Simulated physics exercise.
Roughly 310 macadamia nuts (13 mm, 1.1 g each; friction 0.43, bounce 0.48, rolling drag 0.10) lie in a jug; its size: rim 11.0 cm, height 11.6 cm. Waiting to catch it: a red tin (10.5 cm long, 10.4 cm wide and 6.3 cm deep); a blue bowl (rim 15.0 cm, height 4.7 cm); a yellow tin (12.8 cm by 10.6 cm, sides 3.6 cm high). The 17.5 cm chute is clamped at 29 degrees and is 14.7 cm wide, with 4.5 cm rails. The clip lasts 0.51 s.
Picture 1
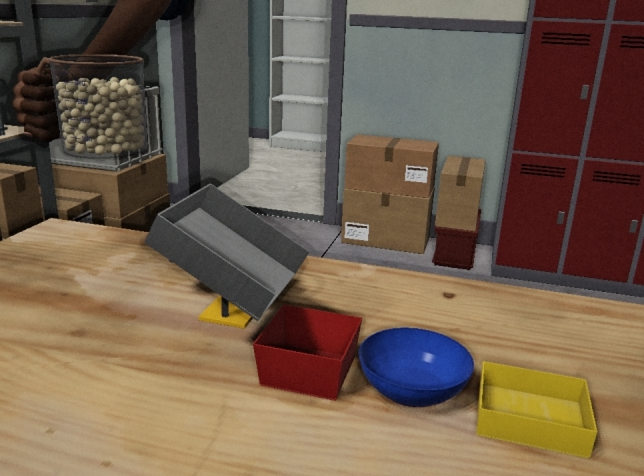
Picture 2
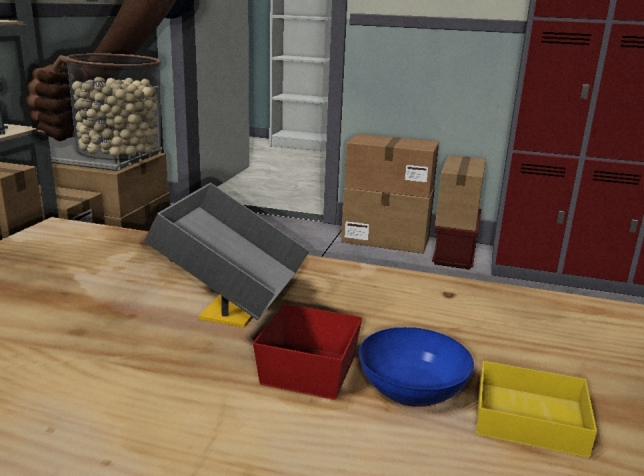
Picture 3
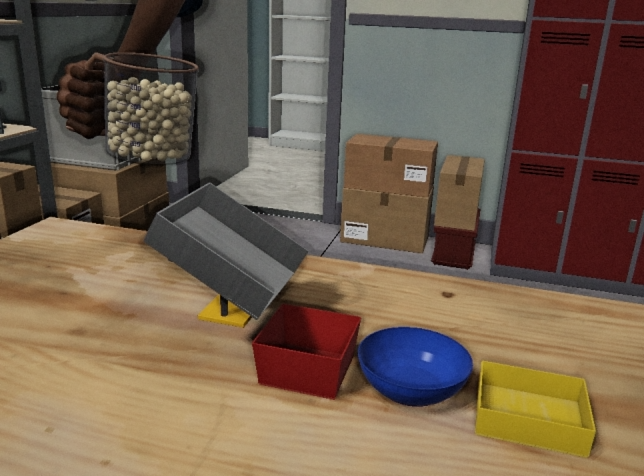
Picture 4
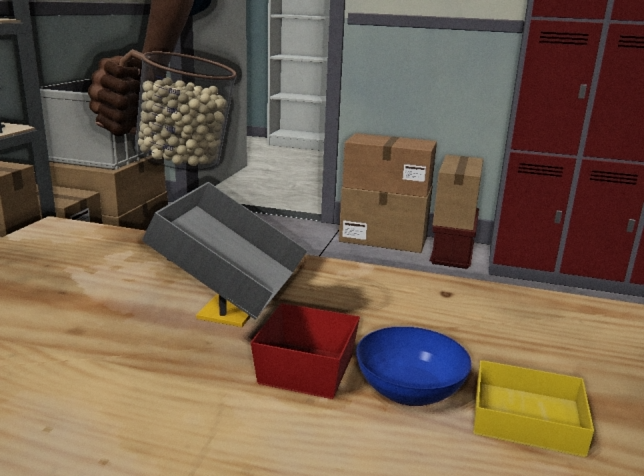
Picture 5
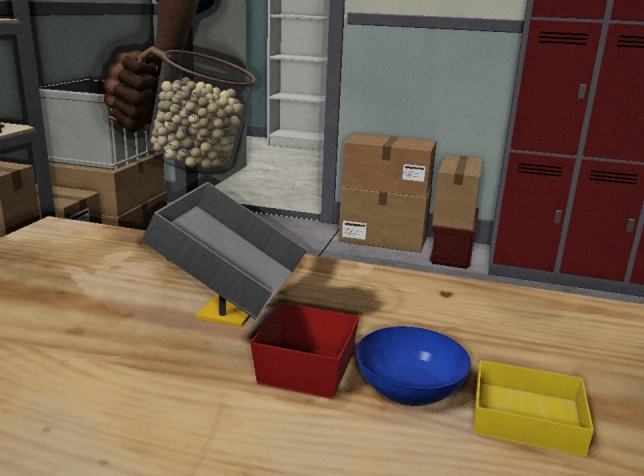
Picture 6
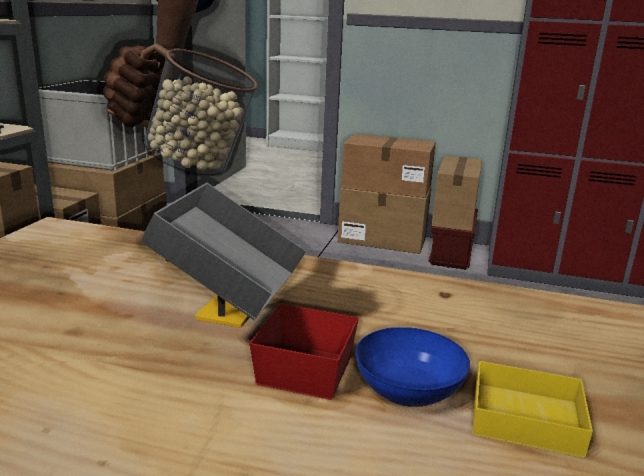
In a room with red lockers and stacked cardboard boxes, a hand holds a clear jug of pale round nuts beyond a wooden table set with a gray chute, a red tin, a blue bowl and a yellow tin. The hand carries the jug right, above the chute, tilting it gradually rightward.
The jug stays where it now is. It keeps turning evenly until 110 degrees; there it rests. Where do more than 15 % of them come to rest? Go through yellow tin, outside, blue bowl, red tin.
Yellow tin: No, outside: No, blue bowl: No, red tin: Yes.
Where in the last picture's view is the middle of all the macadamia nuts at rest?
Near (316, 356).
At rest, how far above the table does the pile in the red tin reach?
Roughly 7.0 cm.
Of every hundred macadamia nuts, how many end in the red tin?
Some 85 per cent.
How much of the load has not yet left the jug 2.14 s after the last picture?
Some 30 per cent of the load.
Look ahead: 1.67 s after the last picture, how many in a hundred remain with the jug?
About 85 per cent.
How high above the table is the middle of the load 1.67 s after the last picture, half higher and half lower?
Roughly 32 cm.
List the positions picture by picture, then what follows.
Jug at (99, 79); tilt 0 degrees; moved 0.0 cm; lip at (135, 62); top of the load at (131, 84); red tin at (310, 330); blue bowl at (416, 356); yellow tin at (535, 394), in the first frame.
Jug at (116, 80); tilt 2 degrees; moved 2.3 cm; lip at (153, 64); top of the load at (145, 84), in the second frame.
Jug at (151, 85); tilt 7 degrees; moved 7.3 cm; low side right; lip at (192, 71); top of the load at (157, 85), in the third frame.
Jug at (187, 89); tilt 11 degrees; moved 12.3 cm; low side right; lip at (231, 77); top of the load at (148, 86), in the fourth frame.
Jug at (205, 93); tilt 16 degrees; moved 14.6 cm; low side right; lip at (251, 84); top of the load at (167, 86), in the fifth frame.
Jug at (205, 96); tilt 21 degrees; moved 14.6 cm; low side right; lip at (253, 90); top of the load at (168, 86); red tin at (307, 330); blue bowl at (412, 355); yellow tin at (531, 393), in the sixth frame.
Then, 0.64 s after the last picture, tilt 50 degrees; jug 100 %; middle of all pieces near (192, 120).
Then, 1.17 s after the last picture, tilt 75 degrees; jug 100 %; middle of all pieces near (192, 119).
Then, 1.67 s after the last picture, tilt 98 degrees; slope 10 %, jug 85 %; middle of all pieces near (205, 139).
Then, 2.14 s after the last picture, tilt 110 degrees; slope 25 %, red tin 40 %, jug 30 %, outside 5 %; middle of all pieces near (277, 268).
In the end, blue bowl 5 %, yellow tin 0 %, slope 0 %, red tin 85 %, jug 0 %, outside 10 %.
